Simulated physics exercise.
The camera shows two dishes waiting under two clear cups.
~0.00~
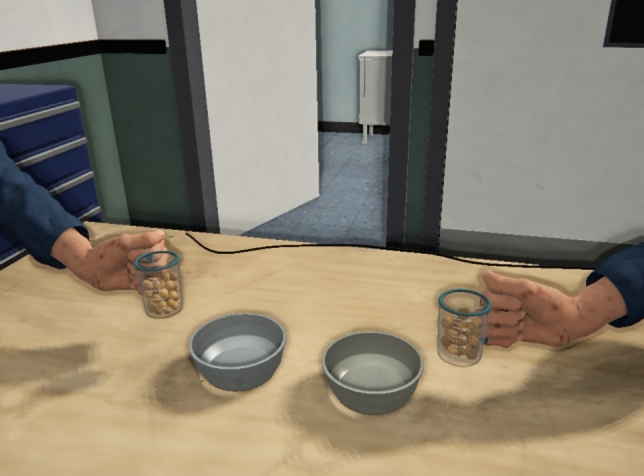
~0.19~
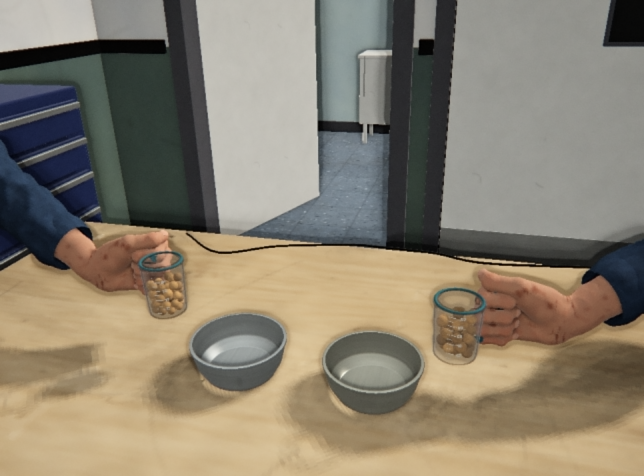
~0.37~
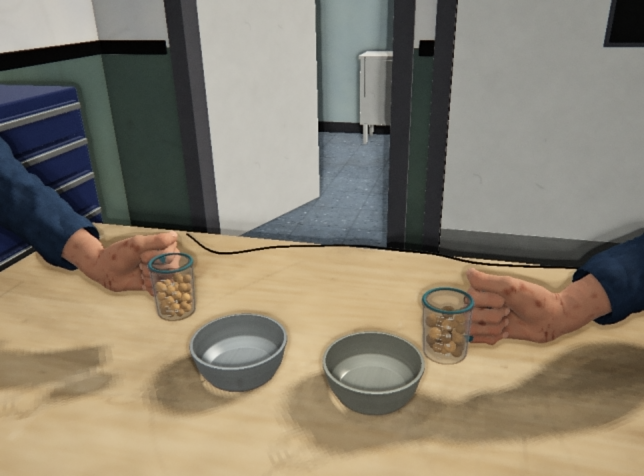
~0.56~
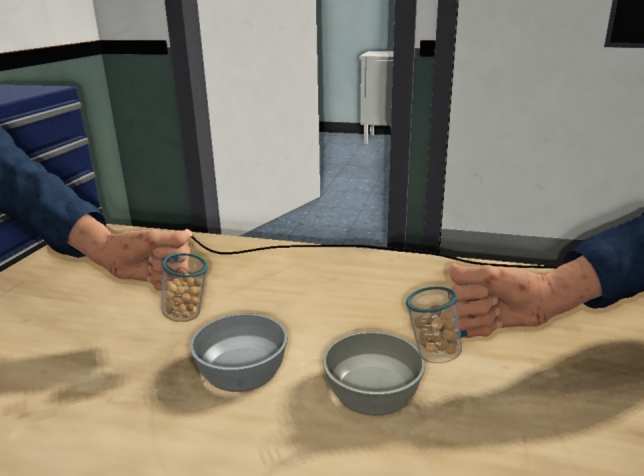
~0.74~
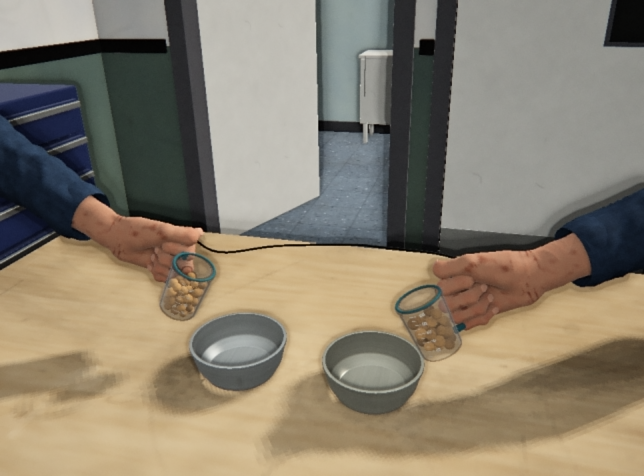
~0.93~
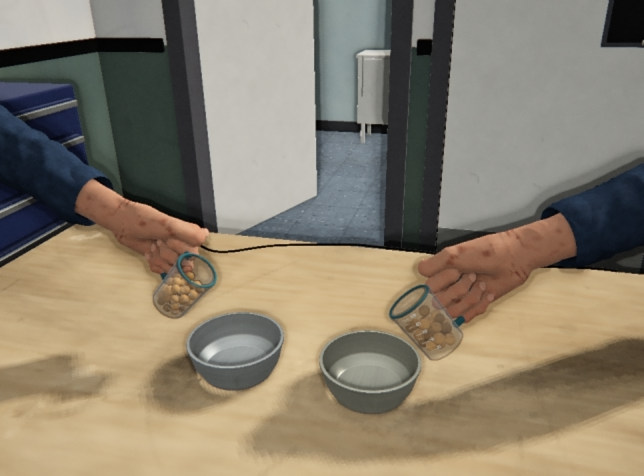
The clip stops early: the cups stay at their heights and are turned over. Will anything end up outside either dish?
Lab note: Left dish contained all; right dish contained all.
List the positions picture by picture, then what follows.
Left dish at (219, 370), empty; left cup at (161, 285), holding round wooden beads, just above its dish; right dish at (363, 394), empty; right cup at (462, 328), holding round wooden beads, just above its dish, in the first picture.
Left cup at (165, 285), upright; right cup at (457, 327), upright, in the second picture.
Left cup at (174, 287), upright; right cup at (446, 326), upright, in the third picture.
Left cup at (183, 288), tipped 13°; right cup at (436, 325), tipped 13°, in the fourth picture.
Left cup at (186, 288), tipped 27°; right cup at (430, 324), tipped 27°, in the fifth picture.
Left dish at (216, 369); left cup at (183, 287), tipped 40°; right dish at (361, 394); right cup at (427, 323), tipped 40°, in the sixth picture.
After 1.30 s, left, all still in the cup; right, all still in the cup.
After 1.69 s, left, nearly all still in the cup, a stray few in the dish, a small part in the air; right, nearly all still in the cup, a stray few in the air.
After 2.16 s, left, all in the dish; right, all in the dish.
At rest (3.0 s), left, all in the dish, none outside the dish; right, all in the dish, none outside the dish.
